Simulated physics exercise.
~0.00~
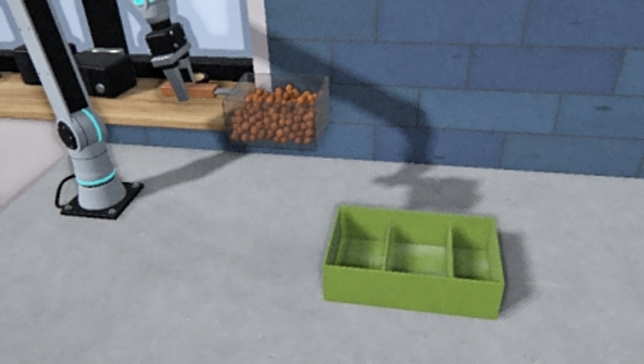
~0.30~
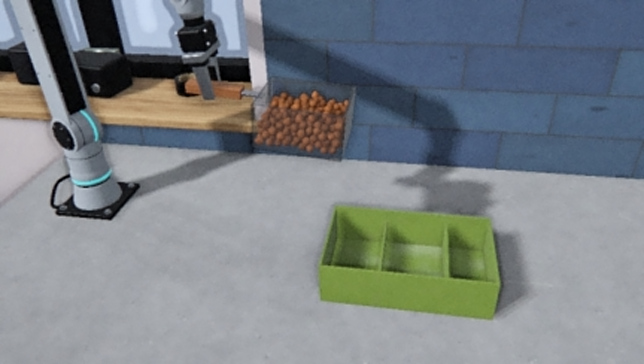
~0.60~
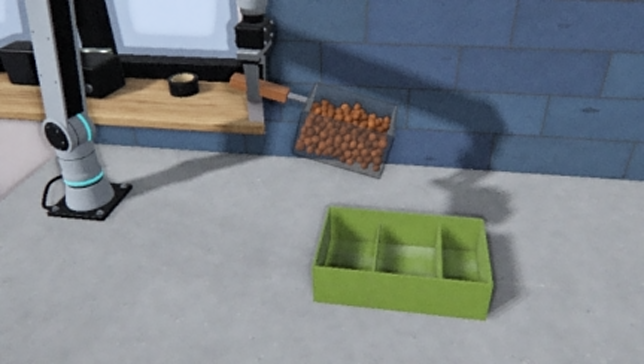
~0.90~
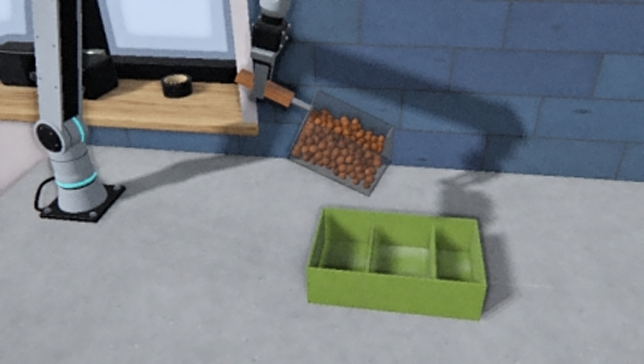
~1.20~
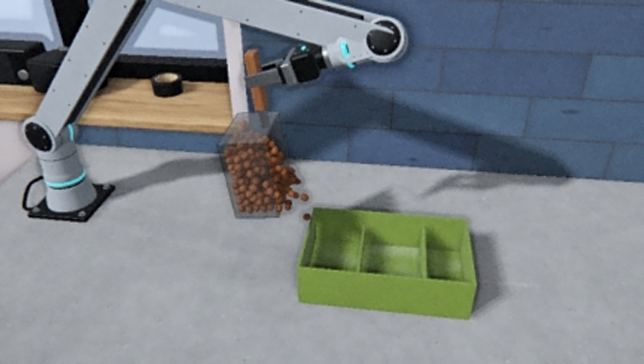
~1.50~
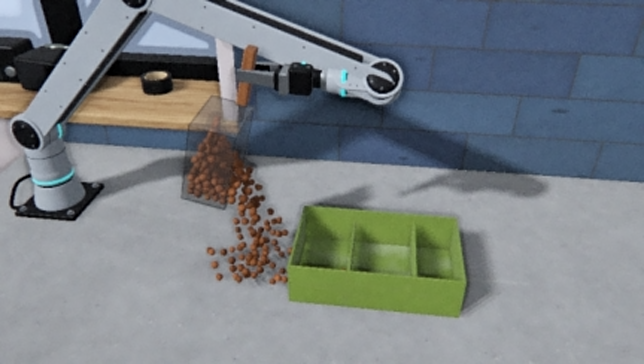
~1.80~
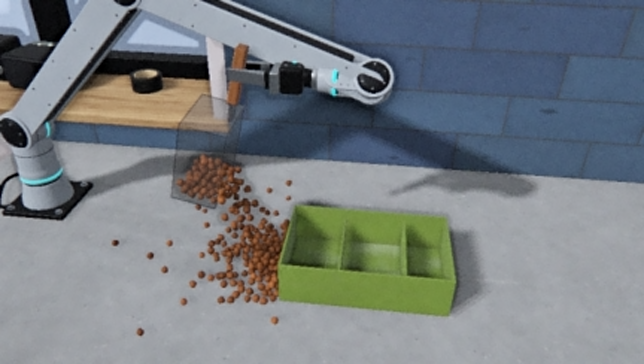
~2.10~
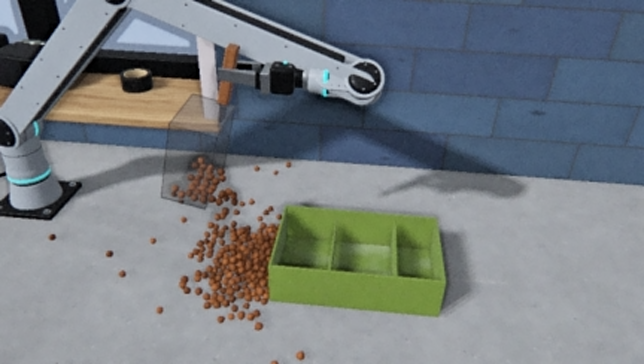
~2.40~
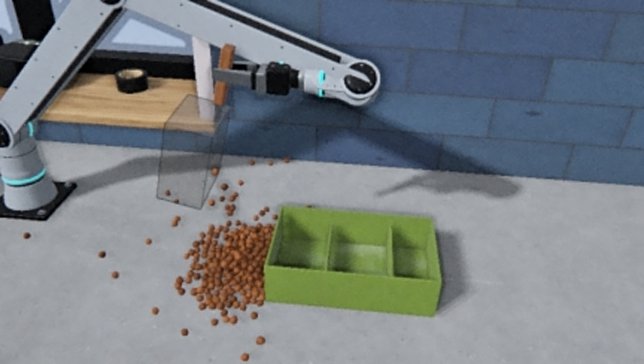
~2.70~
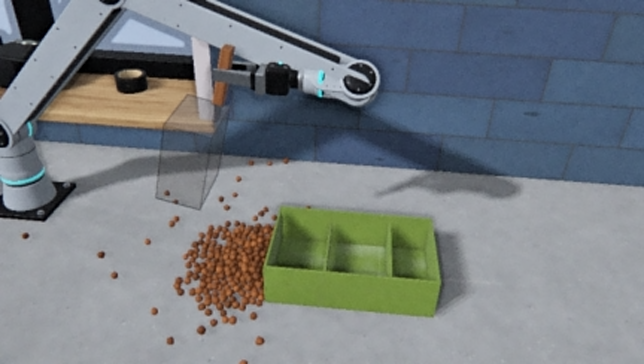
A robot arm carries a clear box of hazelnuts rightward along a blue brick wall, then tips it well short of a divided green crate, and the nuts pour onto the grey surface, ending heaped against the crate's left side while the emptied box stays tilted.
